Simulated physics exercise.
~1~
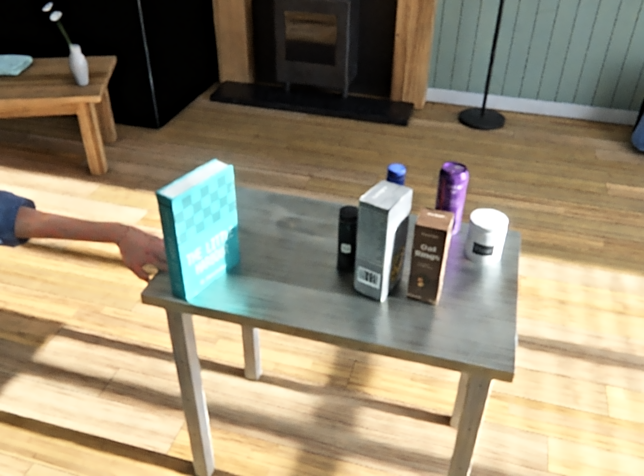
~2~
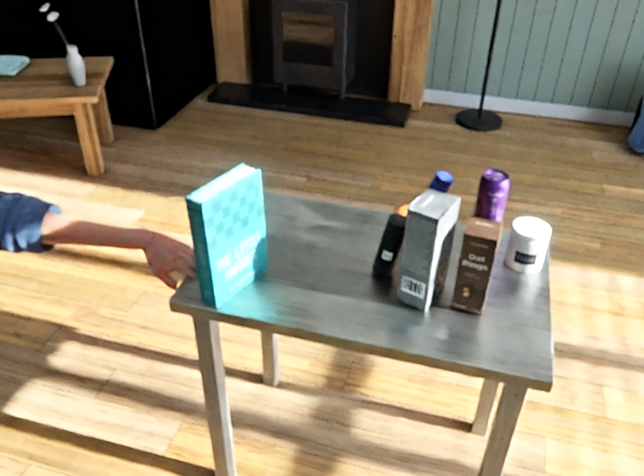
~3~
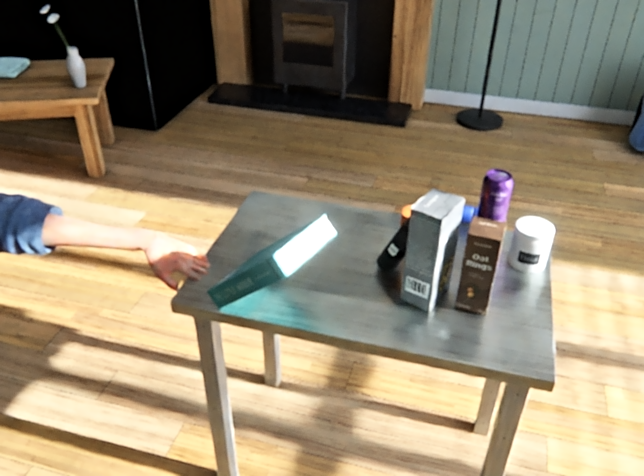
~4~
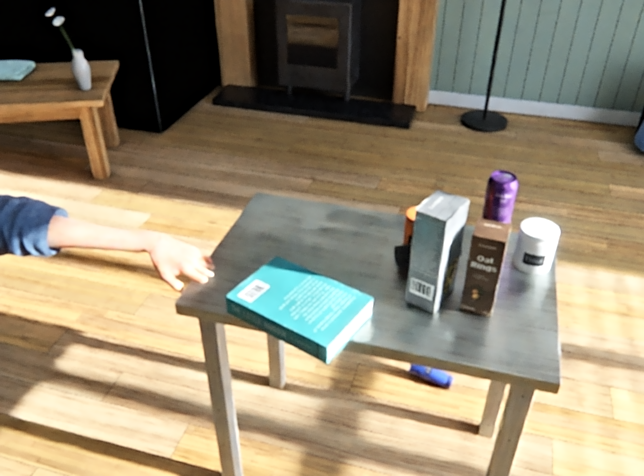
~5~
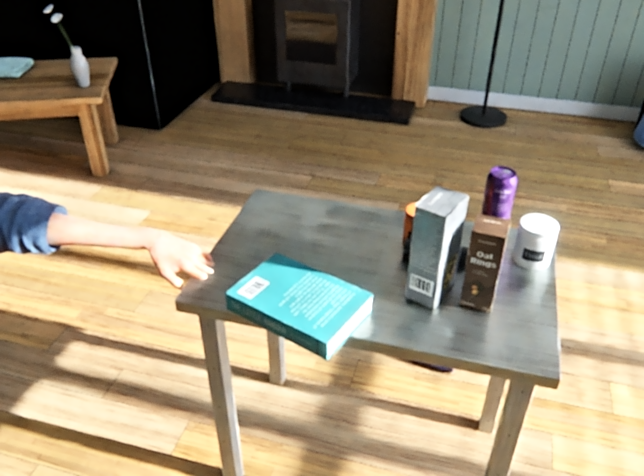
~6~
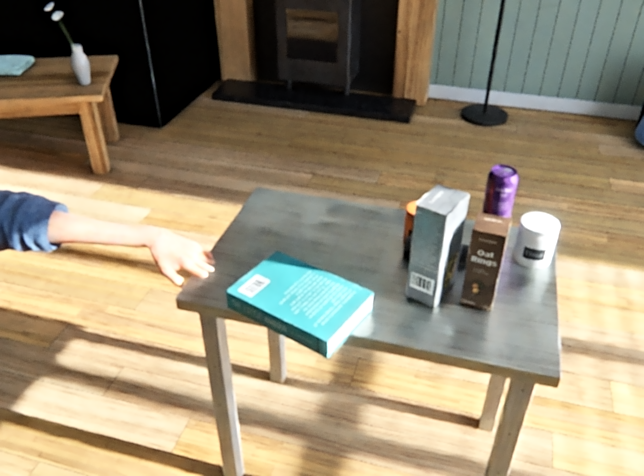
In a sunlit room, a hand at the left shoved a small table to the right, and a blue container toppled off onto the floor while the turquoise book and a black container tipped over on top, leaving the other items standing.
